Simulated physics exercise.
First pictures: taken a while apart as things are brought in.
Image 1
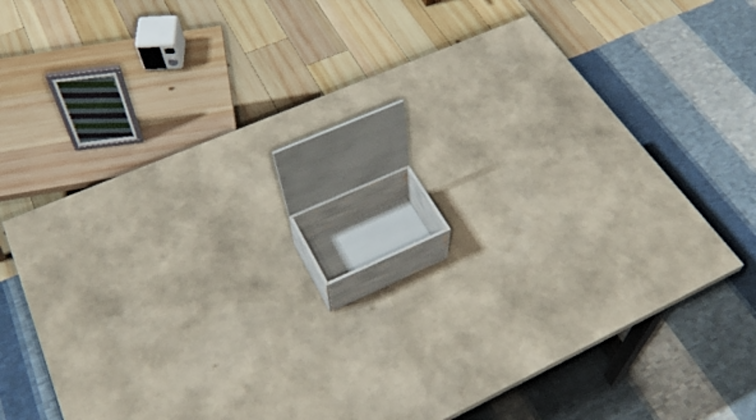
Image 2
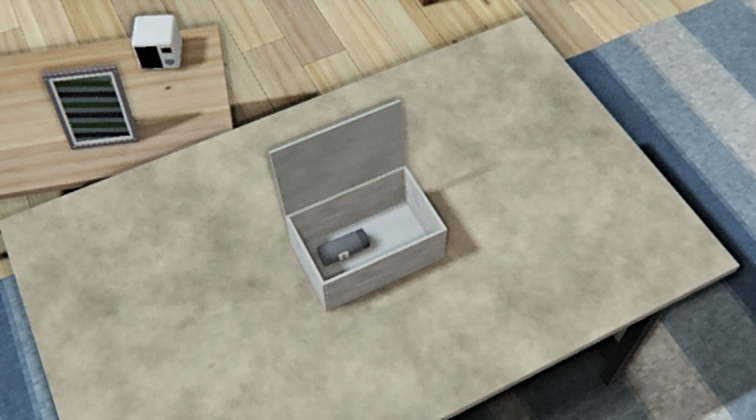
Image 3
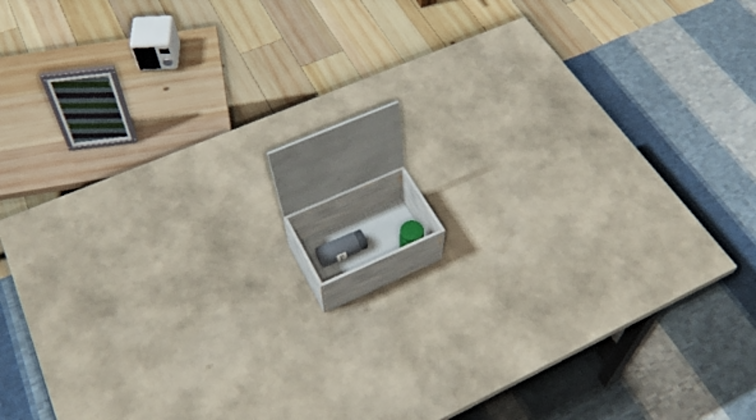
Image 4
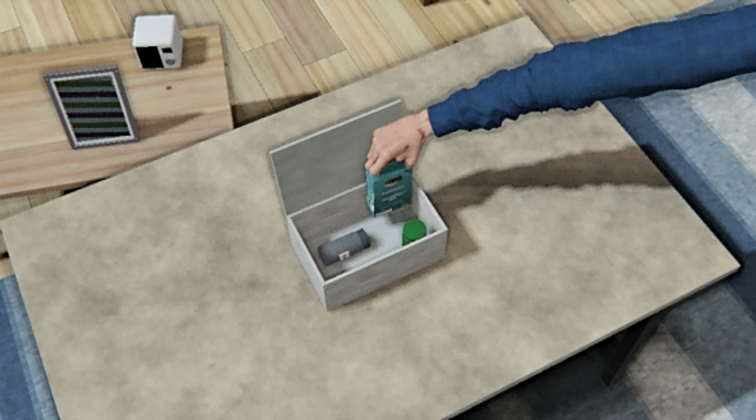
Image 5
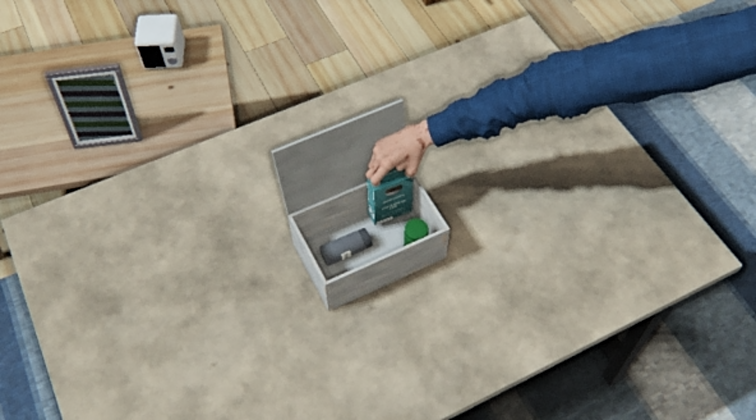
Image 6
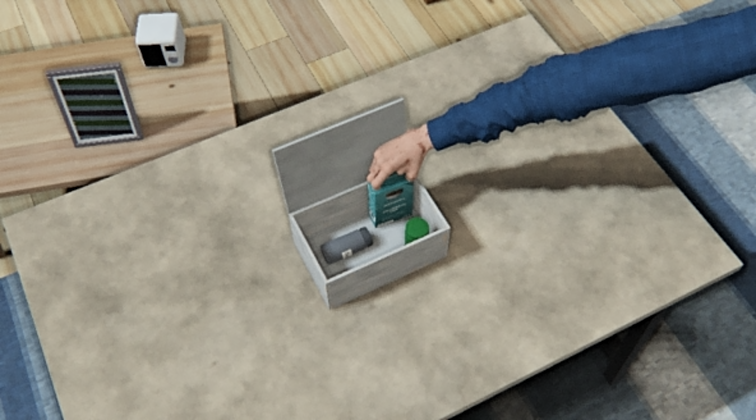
At first, an open, empty box sits on a table with its lid raised. A small grey item then appears inside on the left, followed by a green one on the right. Finally, a blue-sleeved arm reaches in from the right, its hand lowering a turquoise packet slightly into the box.
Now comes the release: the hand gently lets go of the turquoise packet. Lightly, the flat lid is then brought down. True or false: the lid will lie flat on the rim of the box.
False.
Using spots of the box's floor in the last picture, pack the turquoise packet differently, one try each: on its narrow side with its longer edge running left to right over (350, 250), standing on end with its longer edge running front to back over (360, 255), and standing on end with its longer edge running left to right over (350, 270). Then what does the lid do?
Lid: First closed, second open, third open.
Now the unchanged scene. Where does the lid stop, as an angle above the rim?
Lid angle from rim - close to 10°.
Then, 1.30 s past the last view, lid 80° above the rim.
Then, 1.70 s past the last view, lid 46° above the rim; turquoise packet rocked 3° from its first pose near (392, 201).
Then, 2.00 s past the last view, lid 14° above the rim; turquoise packet rocked 33° from its first pose near (400, 215).
Finally, lid 9° above the rim; down or leaning hard in the box, turquoise packet; the other 2 still in place. Final places as the last picture's camera would see them, turquoise packet near (397, 211).
